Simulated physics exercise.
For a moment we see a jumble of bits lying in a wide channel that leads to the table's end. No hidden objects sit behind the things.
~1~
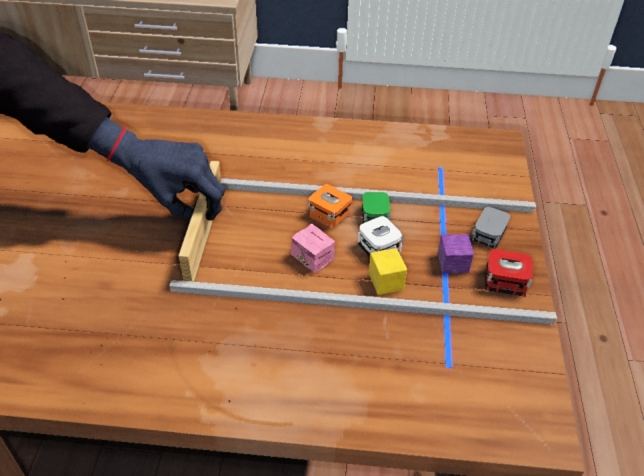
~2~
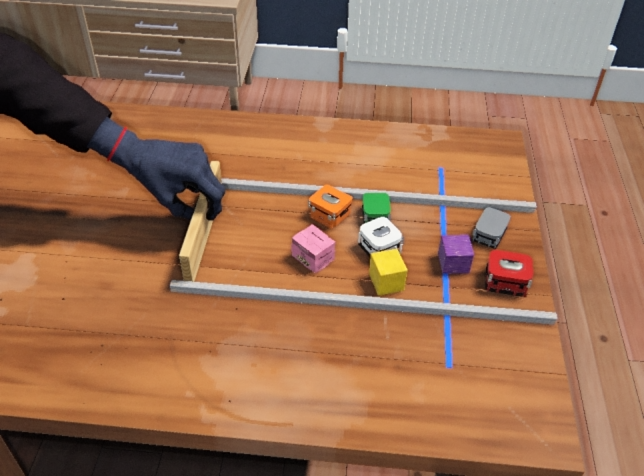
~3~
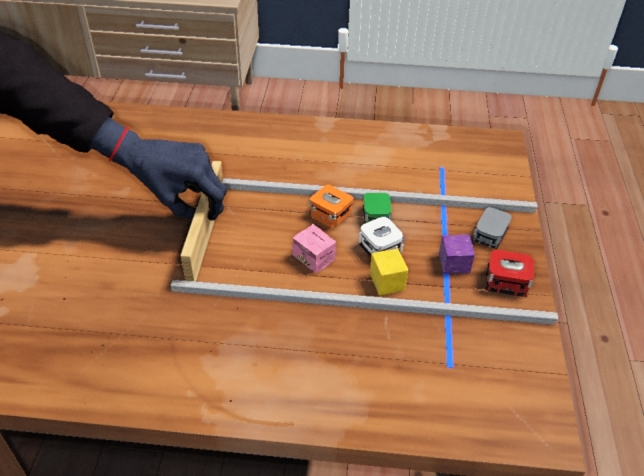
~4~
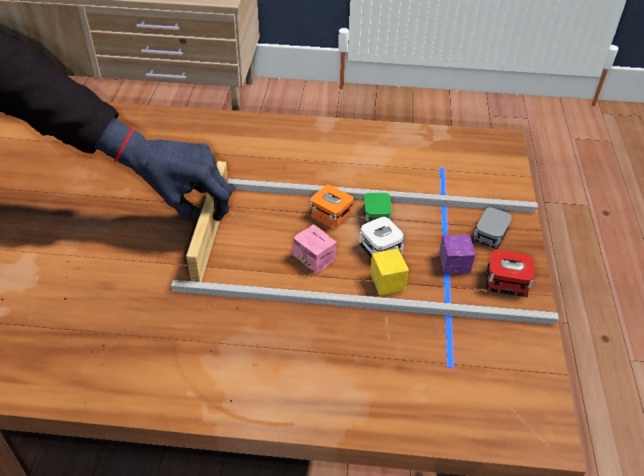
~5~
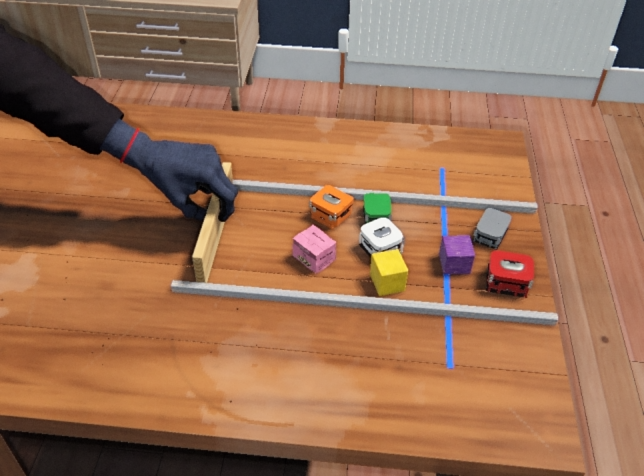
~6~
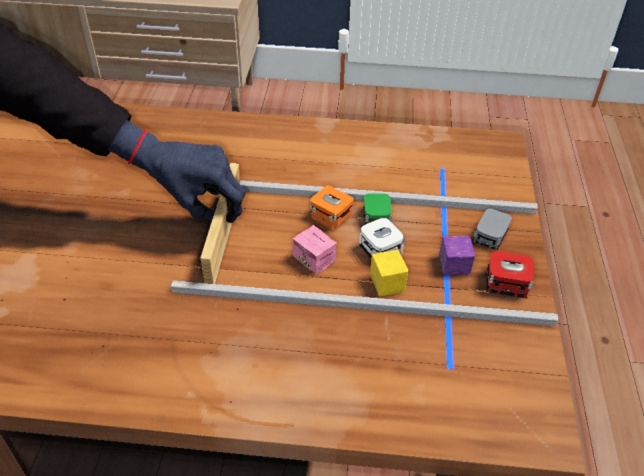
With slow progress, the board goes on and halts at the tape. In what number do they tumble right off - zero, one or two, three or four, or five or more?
The number that tumble down is nil.
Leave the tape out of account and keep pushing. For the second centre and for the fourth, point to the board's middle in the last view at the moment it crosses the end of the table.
Around (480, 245); afterwards around (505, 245).
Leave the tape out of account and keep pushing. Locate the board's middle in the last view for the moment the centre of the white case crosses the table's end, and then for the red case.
Roughly at (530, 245) and roughly at (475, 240).
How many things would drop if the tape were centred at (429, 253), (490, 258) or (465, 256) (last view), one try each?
In order, 0, 2 and 0.
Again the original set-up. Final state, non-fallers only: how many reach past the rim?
The total would be 0.
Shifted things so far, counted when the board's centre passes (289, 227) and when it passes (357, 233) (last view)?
First 0 and then 5.
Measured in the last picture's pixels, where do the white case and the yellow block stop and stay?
First (463, 232), then (463, 289).
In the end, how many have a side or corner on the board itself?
It adds up to 4.
A little later, none off yet; red case at rest near (510, 274); grey case at rest near (492, 229); purple block at rest near (457, 255).
When it is over, the number that fall off is zero.
